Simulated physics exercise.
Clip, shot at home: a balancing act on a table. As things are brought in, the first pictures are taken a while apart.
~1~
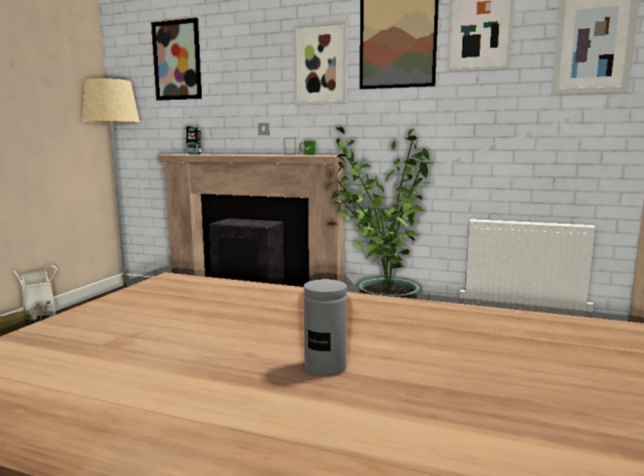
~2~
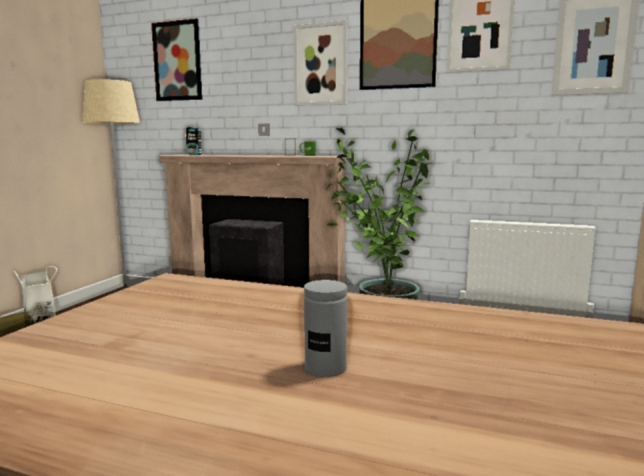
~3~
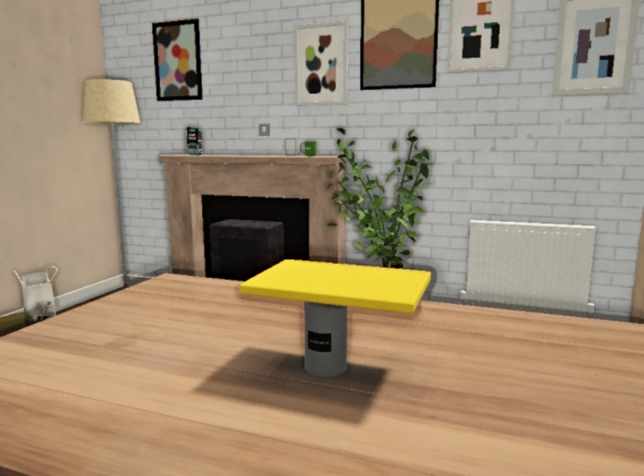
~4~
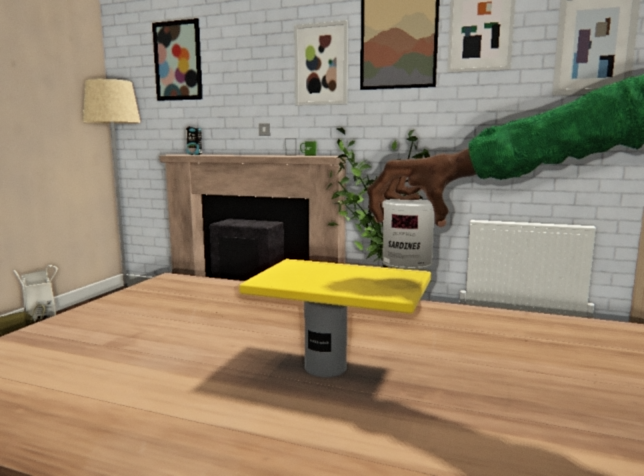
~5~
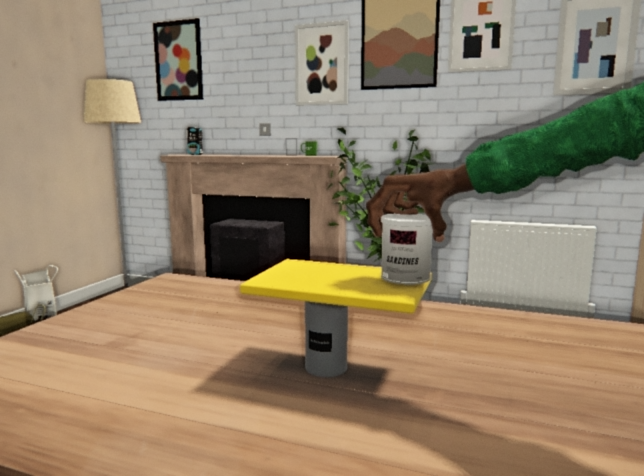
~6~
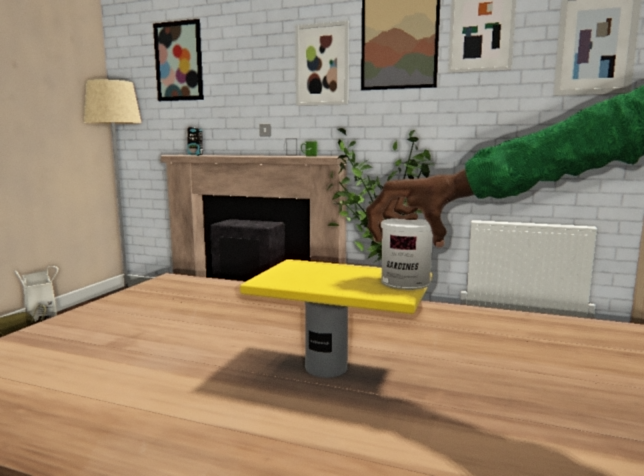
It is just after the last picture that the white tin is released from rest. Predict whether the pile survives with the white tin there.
Seems it proves too shaky for that.
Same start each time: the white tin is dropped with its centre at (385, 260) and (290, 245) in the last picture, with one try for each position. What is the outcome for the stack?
First try: Topples; second try: Stands.
Then, 0.40 s after the last picture, white tin now fallen; yellow lid on its side.
Then, 0.70 s after the last picture, yellow lid now fallen.
By the end, fallen, white tin and yellow lid; grey jar in place. The stack comes apart.
